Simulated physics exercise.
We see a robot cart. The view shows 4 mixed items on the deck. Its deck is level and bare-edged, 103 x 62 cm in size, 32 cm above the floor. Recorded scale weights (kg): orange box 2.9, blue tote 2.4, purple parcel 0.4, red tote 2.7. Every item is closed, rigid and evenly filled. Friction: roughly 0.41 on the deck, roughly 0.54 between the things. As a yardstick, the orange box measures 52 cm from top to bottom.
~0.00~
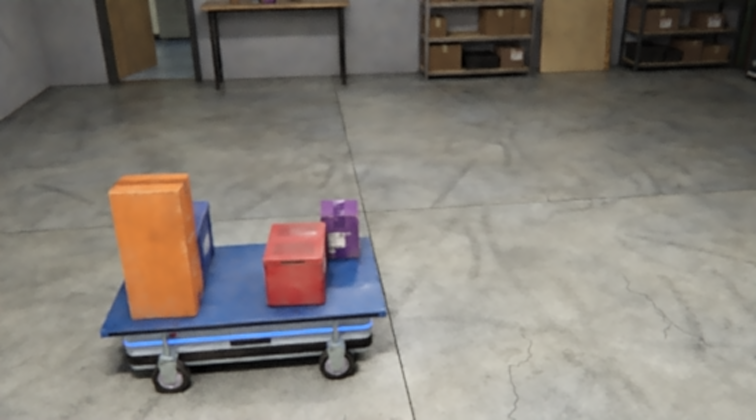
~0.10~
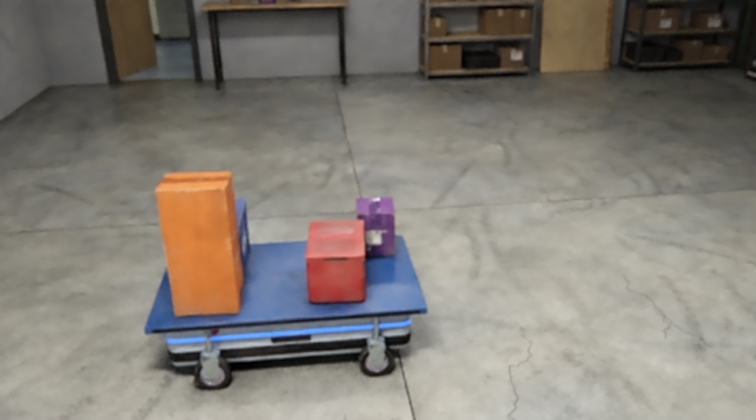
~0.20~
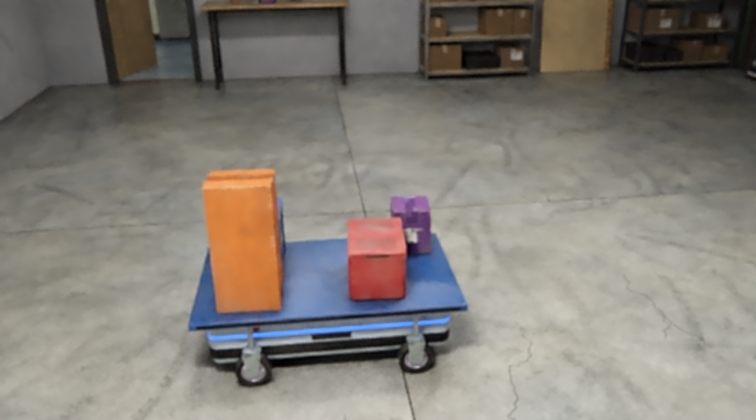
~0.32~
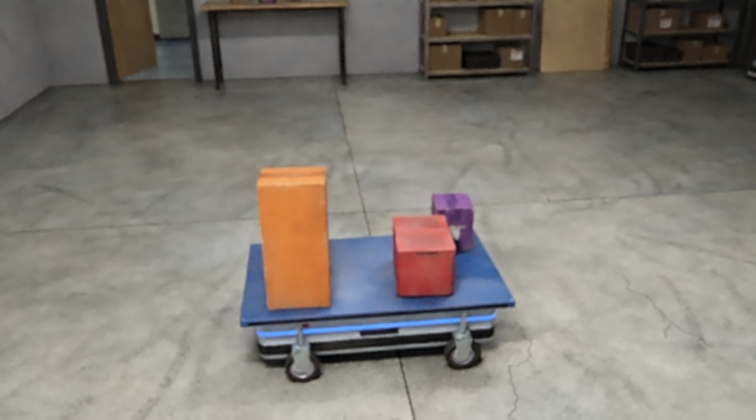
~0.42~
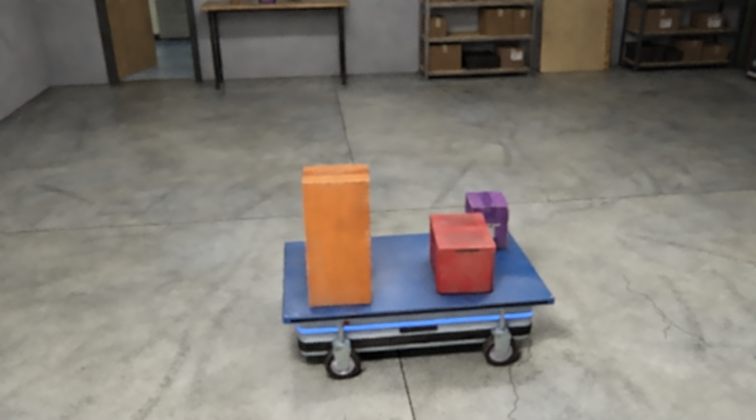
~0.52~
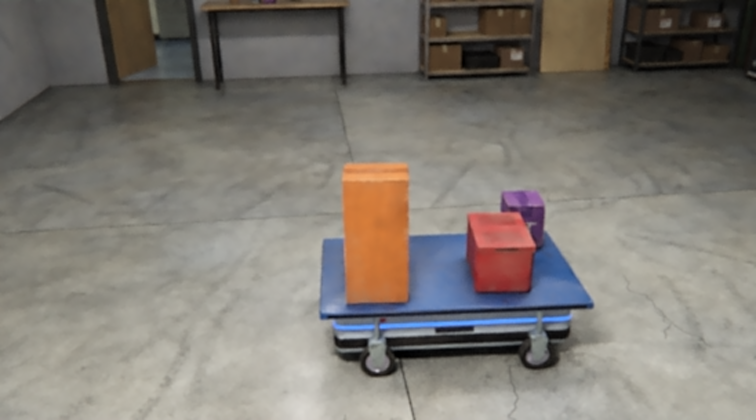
A blue flat-decked cart on caster wheels stands on a cracked concrete floor in a storeroom, seen from slightly above, with a table, shelves of boxes and a doorway along the back wall. A tall orange box stands at the deck's left, mostly hiding a blue tote behind it, with a red tote and a smaller purple parcel toward the right. The cart rolls steadily rightward, turning very slightly, its load riding along upright, while the camera stays still.
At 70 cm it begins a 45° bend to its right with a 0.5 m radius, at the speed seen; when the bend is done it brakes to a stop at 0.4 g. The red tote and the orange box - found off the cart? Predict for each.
Prediction: The red tote is not off the cart, the orange box is not off the cart.
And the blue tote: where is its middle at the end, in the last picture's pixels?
Roughly pixel (614, 278).
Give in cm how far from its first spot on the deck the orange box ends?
It ends about 0 centimetres from where it started.
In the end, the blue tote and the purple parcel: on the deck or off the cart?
Once it settles, the blue tote keeps within bounds; as for the purple parcel, it has gone out of bounds.
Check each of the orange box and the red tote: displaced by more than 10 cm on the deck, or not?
First the orange box: It stays in position; then the red tote: It departs its position.
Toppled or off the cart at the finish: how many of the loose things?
The count is 1.
After 0.62 s, 99 cm covered, turned 16°; purple parcel now off the cart; red tote slid 11 cm near (538, 255).
After 0.82 s, 131 cm covered, turned 44°; red tote slid 32 cm near (623, 276); blue tote slid 5 cm.
After 1.02 s, 159 cm covered, turned 45°; red tote slid 32 cm near (705, 303); blue tote slid 7 cm.
At rest (1.7 s), off the cart, purple parcel; not toppled but over 10 cm from the start, red tote; the other 2 in place, give or take 10 cm. In the last view, orange box near (566, 278).
